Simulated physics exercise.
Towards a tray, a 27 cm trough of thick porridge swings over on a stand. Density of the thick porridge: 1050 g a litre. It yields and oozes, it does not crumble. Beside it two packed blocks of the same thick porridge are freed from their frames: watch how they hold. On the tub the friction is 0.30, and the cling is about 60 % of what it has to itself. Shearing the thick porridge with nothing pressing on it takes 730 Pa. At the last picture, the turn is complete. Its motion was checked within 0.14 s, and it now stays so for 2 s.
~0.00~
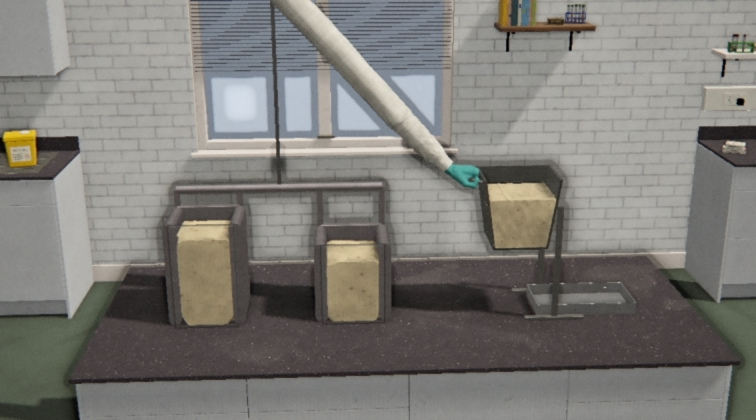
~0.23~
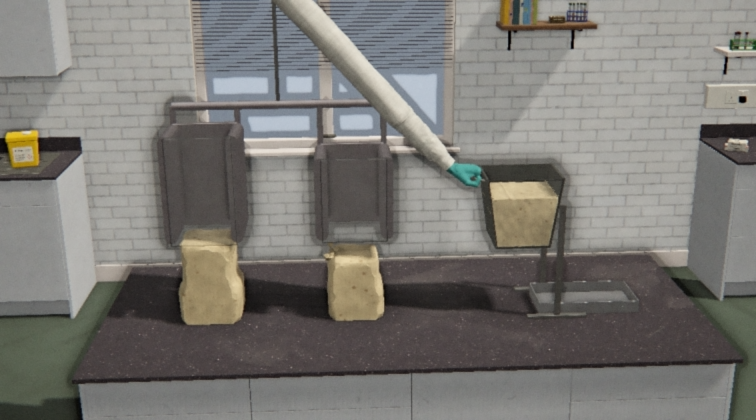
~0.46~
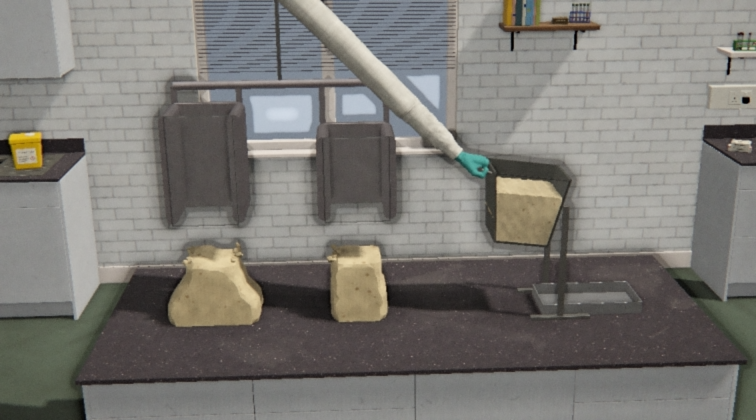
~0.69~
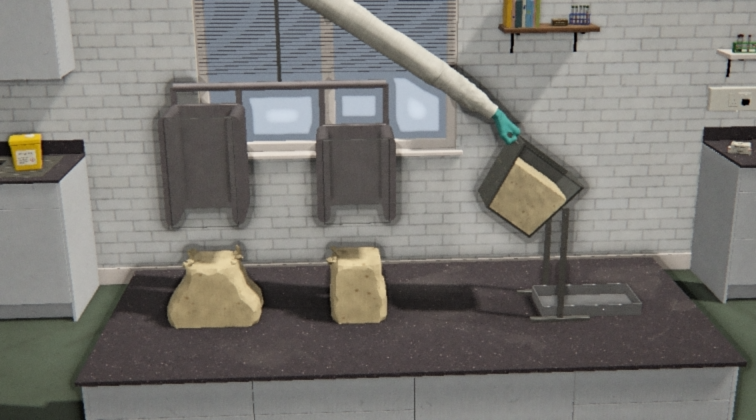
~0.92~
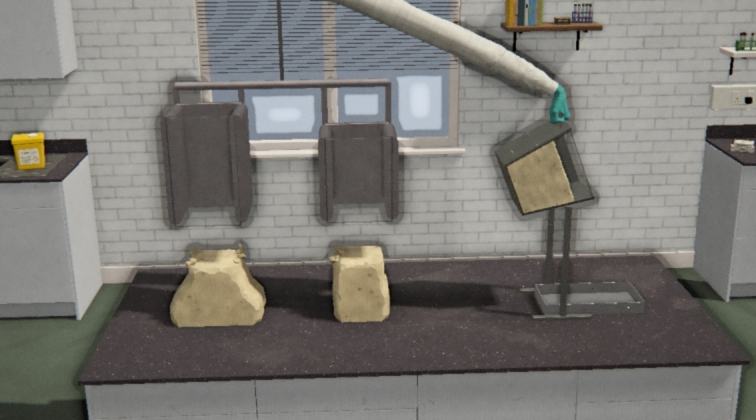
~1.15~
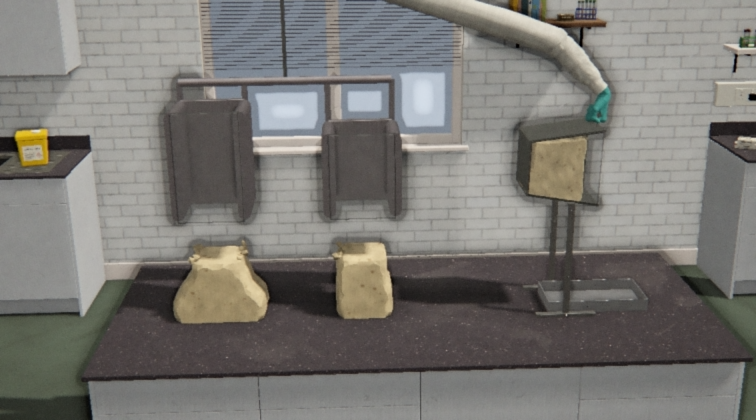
Two dark casings rose off thick, pale blocks, the left sagging wider and the right barely settling, before a green-gloved arm turned a filled trough rightward onto its side, its contents still inside.
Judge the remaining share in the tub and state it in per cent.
The remaining share is close to 100 %.
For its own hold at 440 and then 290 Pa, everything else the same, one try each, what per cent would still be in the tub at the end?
Result: 45 % for the first case, 35 % for the second.
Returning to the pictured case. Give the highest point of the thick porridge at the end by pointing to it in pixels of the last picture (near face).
About (556, 150).
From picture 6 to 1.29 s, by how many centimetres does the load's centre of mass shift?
I'd put the distance at about 2 centimetres.
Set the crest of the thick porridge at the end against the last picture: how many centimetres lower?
The top ends up some 4 cm below its level in the last picture.
After 1.29 s, the tub is at 91 degrees and holds 100 %.
After 1.46 s, the tub is at 91 degrees and holds 100 %.
After 1.63 s, the tub is at 91 degrees and holds 100 %.
After 1.80 s, the tub is at 91 degrees and holds 100 %.
After 3.15 s, the tub is at 91 degrees and holds 100 %.
